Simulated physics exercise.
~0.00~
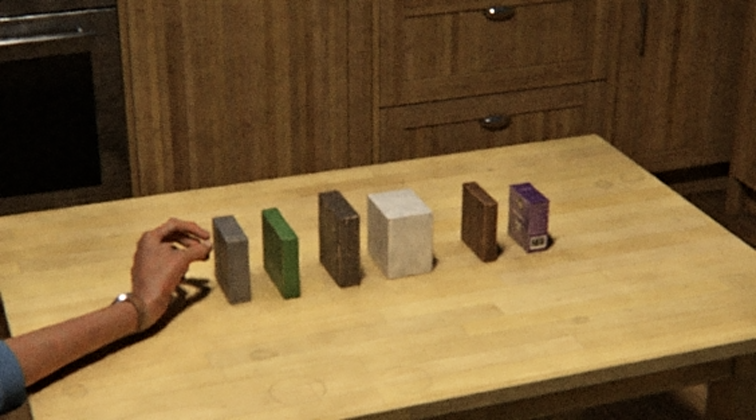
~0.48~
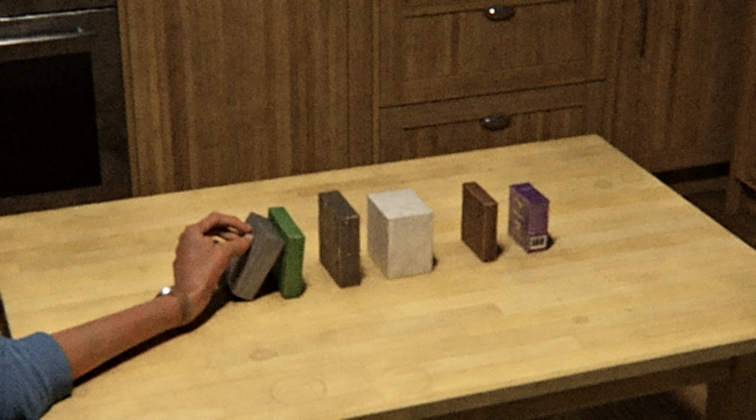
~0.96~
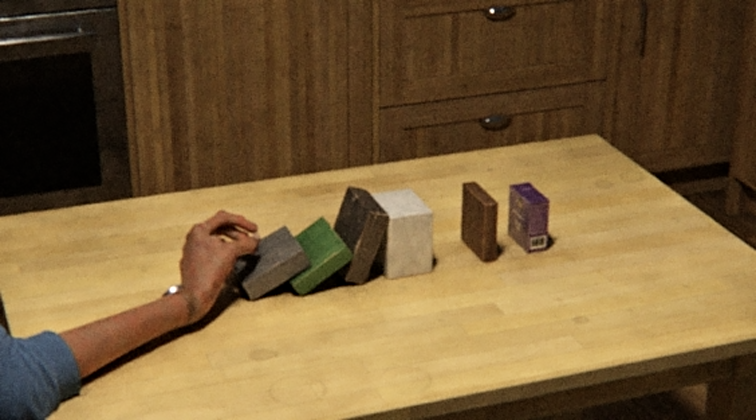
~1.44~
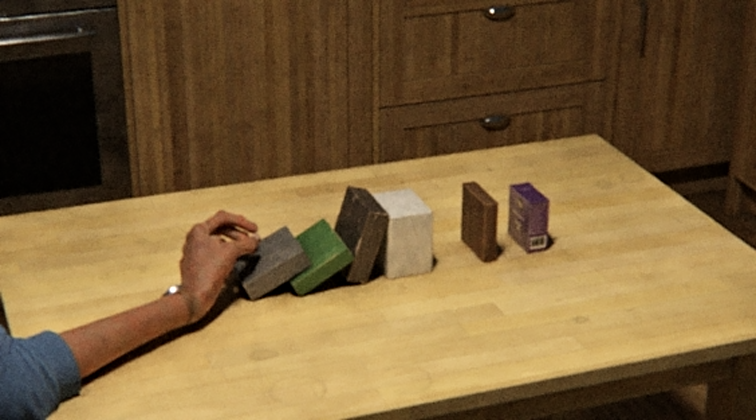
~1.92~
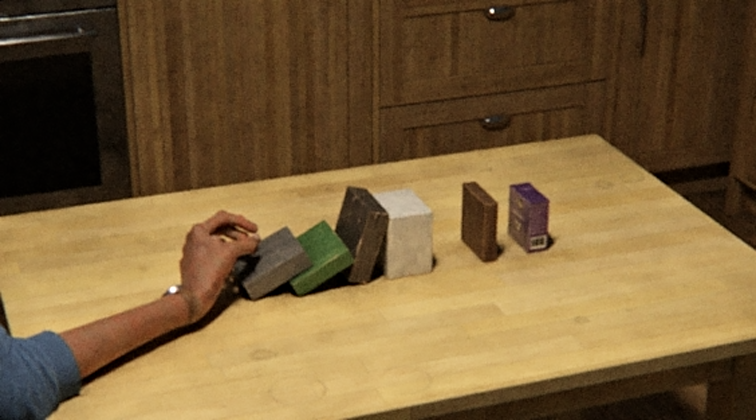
A grey block stands at the left end of a spaced row on a pale wooden table, seen from slightly above in a kitchen with wooden cabinets and a dark oven behind. To its right stand a green block, a blackish board, a thick white block, a brown block and a purple packet. A hand reaching in from the left tips the grey block rightward into the green one. The green block topples toward the black board, which tilts against the white block. The grey and green blocks end tipped over, the board stays leaning, and the white block, brown block and purple packet remain upright.
